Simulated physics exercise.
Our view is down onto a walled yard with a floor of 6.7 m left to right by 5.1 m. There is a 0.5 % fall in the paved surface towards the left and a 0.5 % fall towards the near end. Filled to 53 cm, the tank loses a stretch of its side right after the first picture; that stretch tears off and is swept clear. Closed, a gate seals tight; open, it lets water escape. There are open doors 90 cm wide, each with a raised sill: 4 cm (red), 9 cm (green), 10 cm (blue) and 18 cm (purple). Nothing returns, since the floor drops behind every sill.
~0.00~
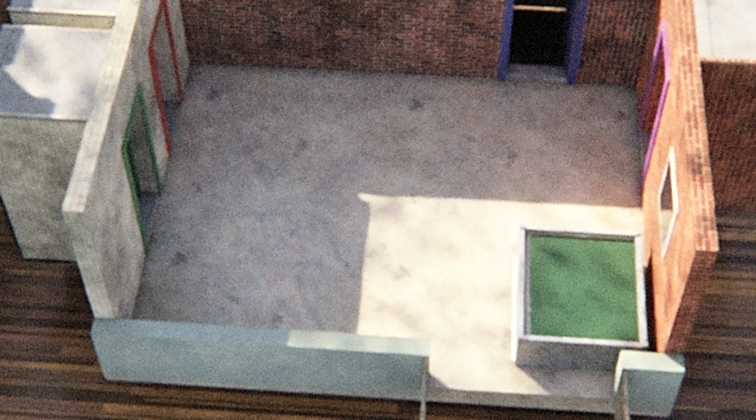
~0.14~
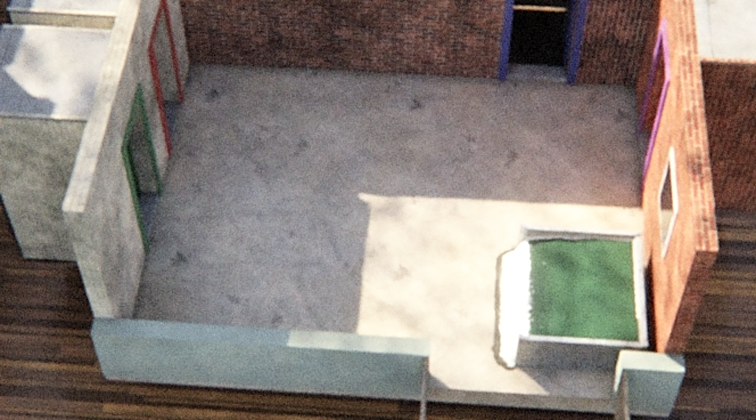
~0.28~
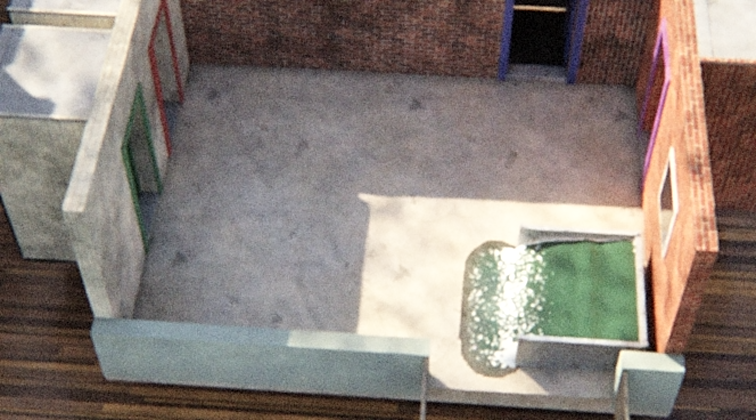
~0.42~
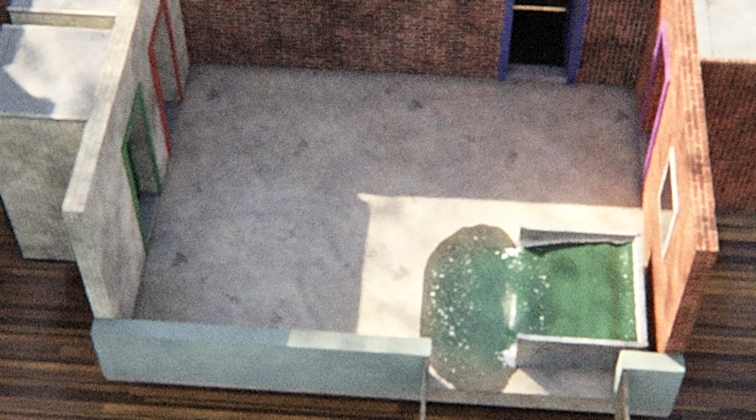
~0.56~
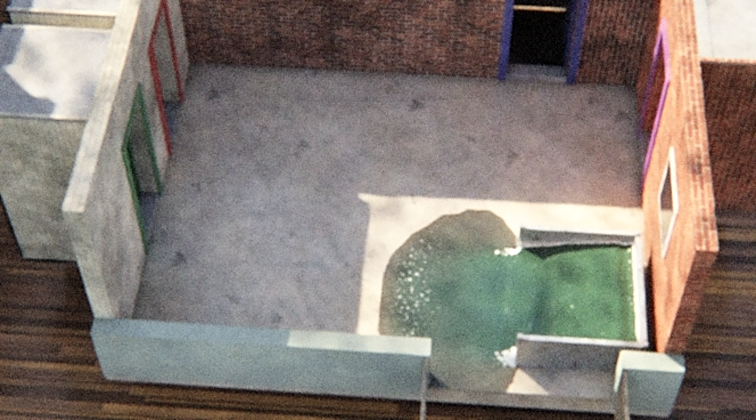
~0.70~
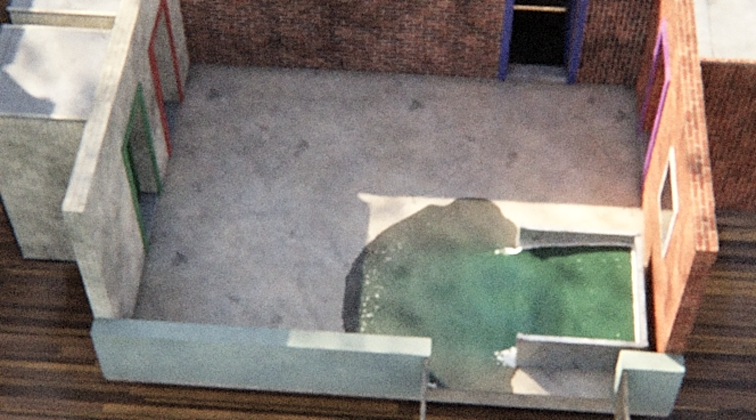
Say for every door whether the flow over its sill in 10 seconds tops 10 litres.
Result: Red door - tops it; green door - tops it; blue door - falls short; purple door - falls short.
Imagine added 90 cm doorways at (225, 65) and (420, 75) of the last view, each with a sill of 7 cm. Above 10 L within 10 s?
The first doorway goes beyond and the second stays inside.
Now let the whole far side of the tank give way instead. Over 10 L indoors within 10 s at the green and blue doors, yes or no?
Door green stays within, door blue goes beyond.
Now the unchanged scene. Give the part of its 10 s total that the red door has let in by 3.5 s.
Estimate: Around 5 per cent.
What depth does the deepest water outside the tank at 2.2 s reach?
Max around 33 cm.
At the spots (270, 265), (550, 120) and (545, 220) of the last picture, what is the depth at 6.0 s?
About 6, 0 and 0 cm respectively.
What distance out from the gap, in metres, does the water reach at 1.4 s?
About 4.2 m.
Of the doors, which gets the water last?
I'd say the purple one.
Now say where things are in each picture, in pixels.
The first frame shows the tank at (580, 287) is whole and still, 53 cm deep.
In the second frame, the front is at a hidden place, 0.9 m from the gap at (521, 300); 0.3 m2 of floor is under water; 53 cm left at the back of the tank.
In the third frame, water pours out at (521, 301) and has run 1.0 m, to a hidden place; typically 10 cm deep outside, 53 cm at the tank's back.
In the fourth frame, the front is at a hidden place, 1.4 m from the gap at (521, 301); 2.4 m2 of floor is under water; 47 cm left at the back of the tank.
In the fifth frame, water pours out at (521, 302) and has run 1.8 m, to a hidden place; typically 6 cm deep outside, 44 cm at the tank's back.
In the sixth frame, water pours out at (521, 302) and has run 2.2 m, to (355, 275); typically 5 cm deep outside, 43 cm at the tank's back.
After 1.4 s water covers 35 % of the floor and is deepest (19 cm) near (508, 327); red door not reached, green door not reached, blue door not reached, purple door not reached.
After 2.2 s water covers 50 % of the floor and is deepest (33 cm) near (125, 351); red door not reached, green door 11 cm at the sill, 0 L in, blue door not reached, purple door not reached.
After 3.5 s water covers 55 % of the floor and is deepest (20 cm) near (125, 351); red door 8 cm at the sill, 2 L in, green door 15 cm at the sill, 24 L in, blue door not reached, purple door not reached.
After 6.0 s water covers 55 % of the floor and is deepest (13 cm) near (188, 74); red door 7 cm at the sill, 20 L in, green door 7 cm at the sill, 34 L in, blue door not reached, purple door not reached.
After 10.0 s water covers 85 % of the floor and is deepest (6 cm) near (160, 196); red door 6 cm at the sill, 48 L in, green door 5 cm at the sill, 34 L in, blue door 2 cm at the sill, 0 L in, purple door 4 cm at the sill, 0 L in.
